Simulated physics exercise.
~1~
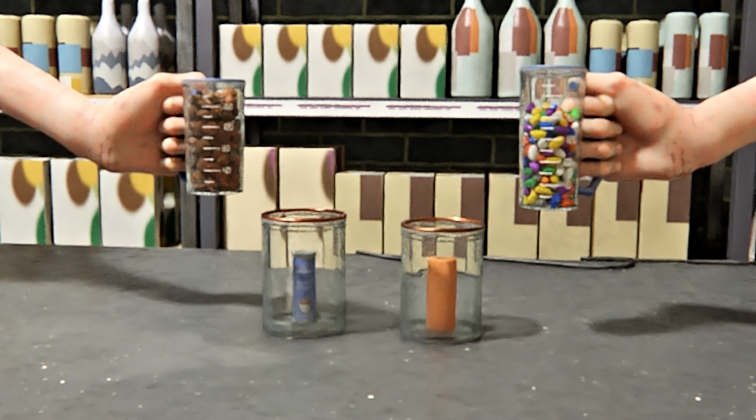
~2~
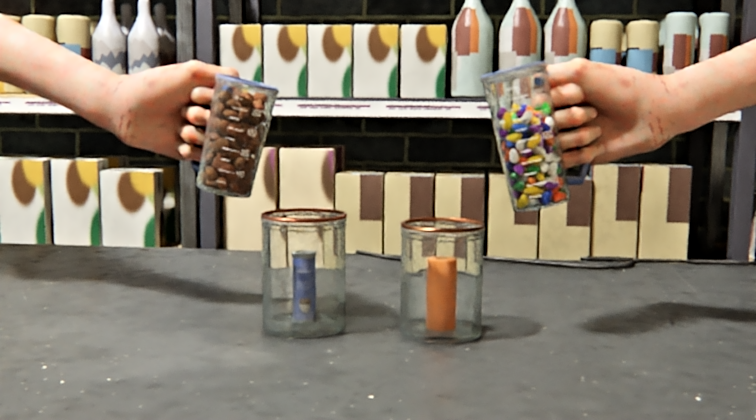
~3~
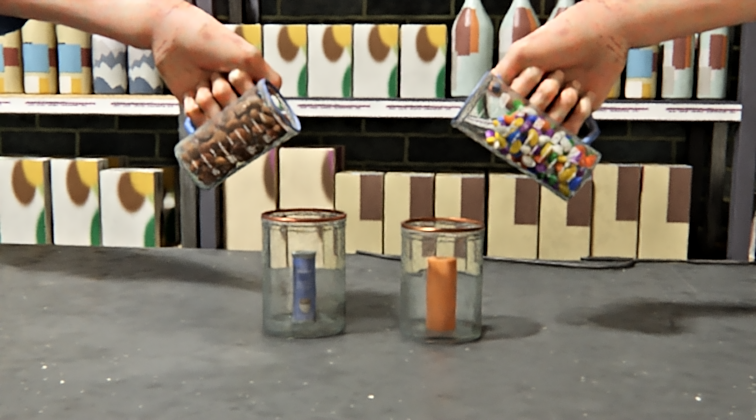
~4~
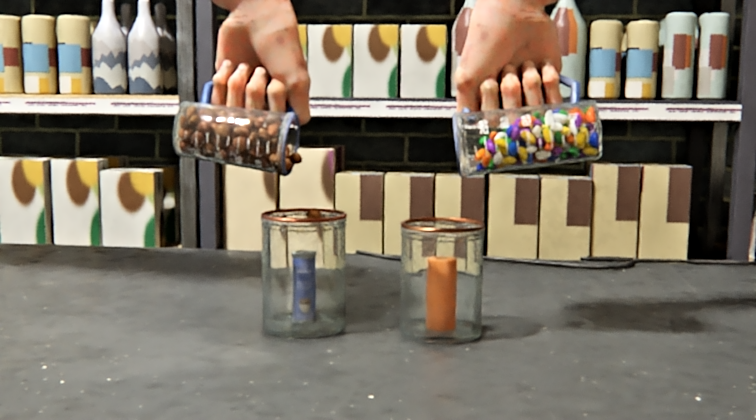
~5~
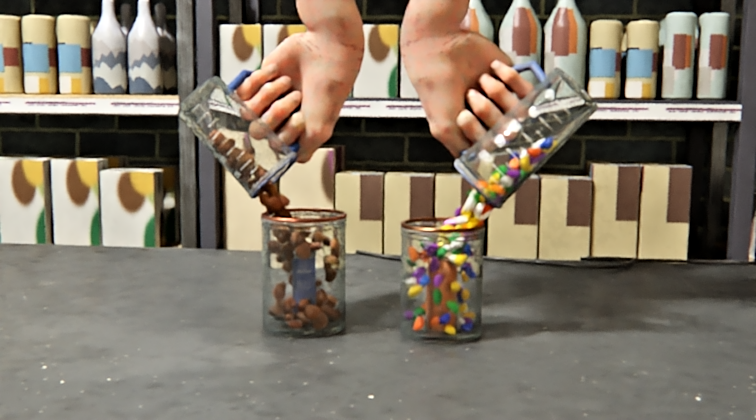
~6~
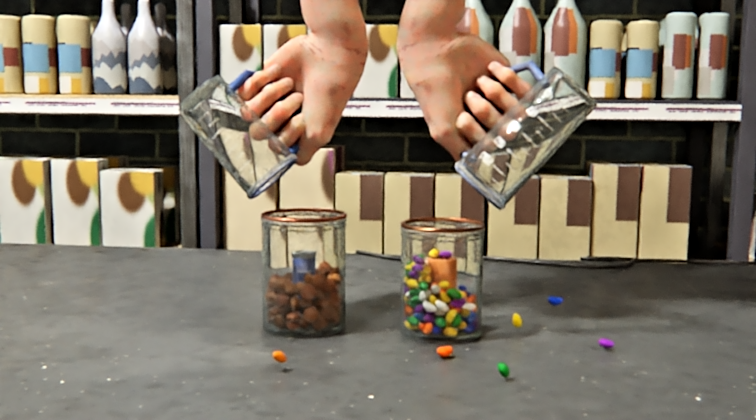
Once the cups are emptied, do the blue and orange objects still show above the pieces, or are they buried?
Both still show, with the top of the blue object sticking out of the brown pieces on the left and the top of the orange one sticking out of the bright pieces on the right.
